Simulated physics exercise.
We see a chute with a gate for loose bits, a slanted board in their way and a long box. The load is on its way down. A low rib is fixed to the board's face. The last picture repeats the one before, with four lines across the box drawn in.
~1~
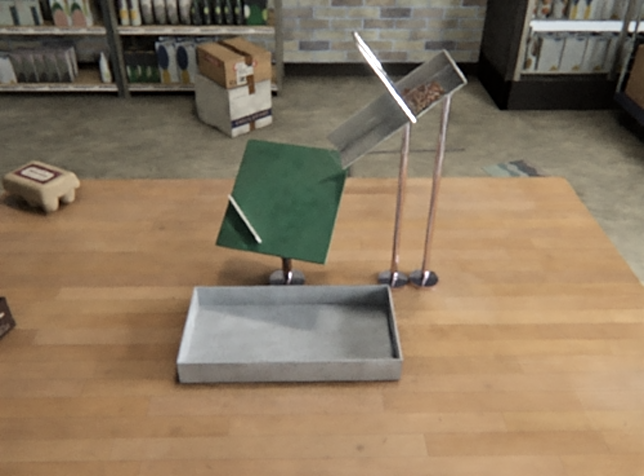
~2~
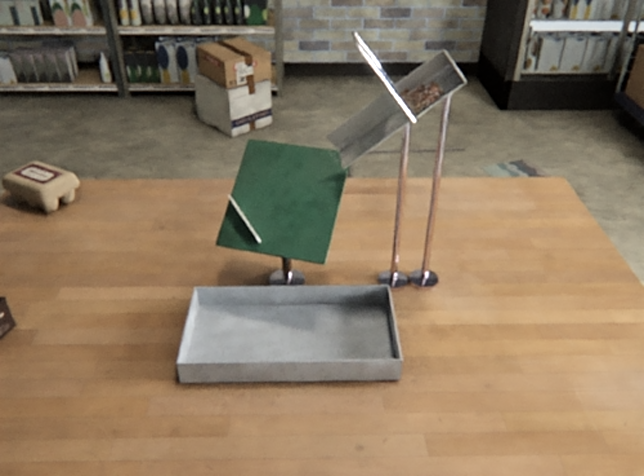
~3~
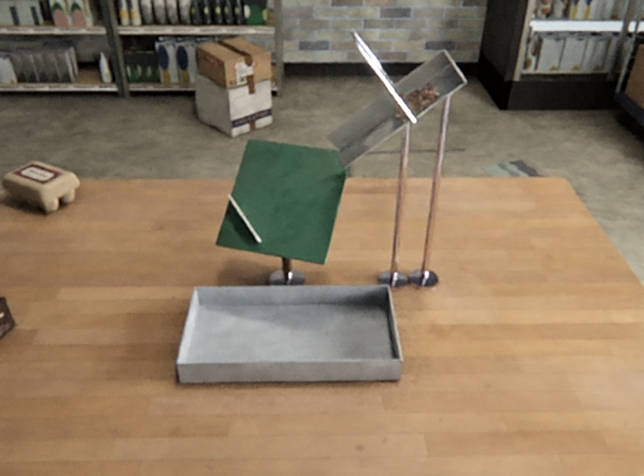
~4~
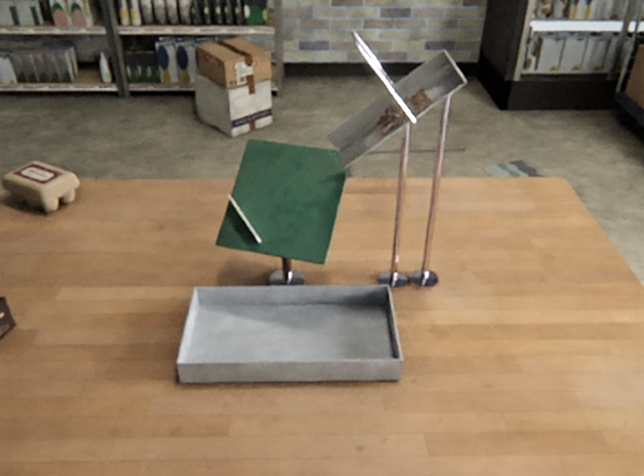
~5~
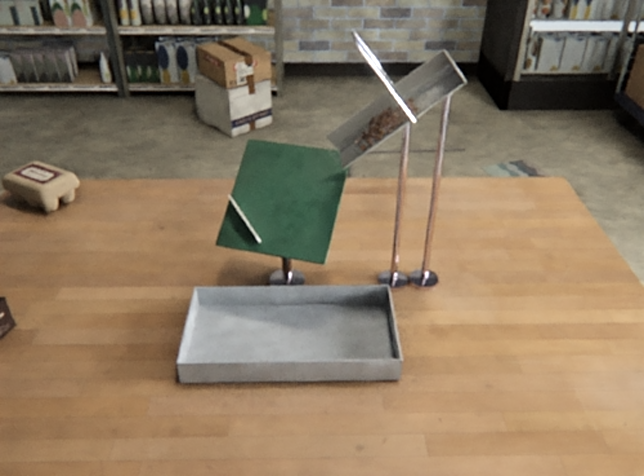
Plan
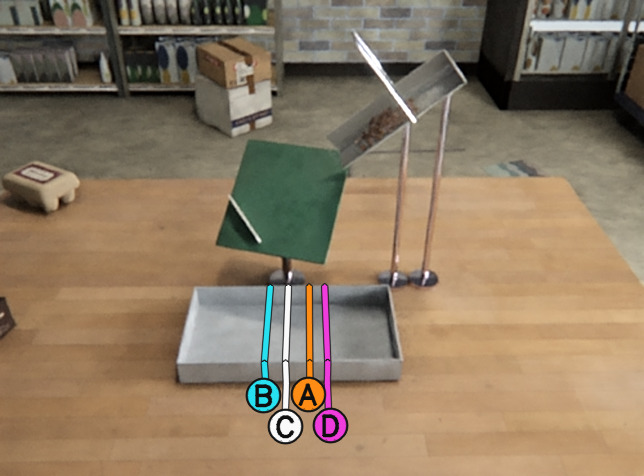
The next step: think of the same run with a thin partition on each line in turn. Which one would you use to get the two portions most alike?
Best: B.
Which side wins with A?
Left.
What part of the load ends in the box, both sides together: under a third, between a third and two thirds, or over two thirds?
About that: Over two thirds.
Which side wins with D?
The left side.
On the marked copy, line A crosses the front rim at (309, 361); line B crosses the front rim at (264, 361); line C crosses the front rim at (285, 361); line D crosses the front rim at (327, 361).
For line A, of what is caught, all on the left of the divider, none on the right.
For line B, of what is caught, about half on the left of the divider, about half on the right.
For line C, of what is caught, nearly all on the left of the divider, a stray few on the right.
For line D, of what is caught, all on the left of the divider, none on the right.
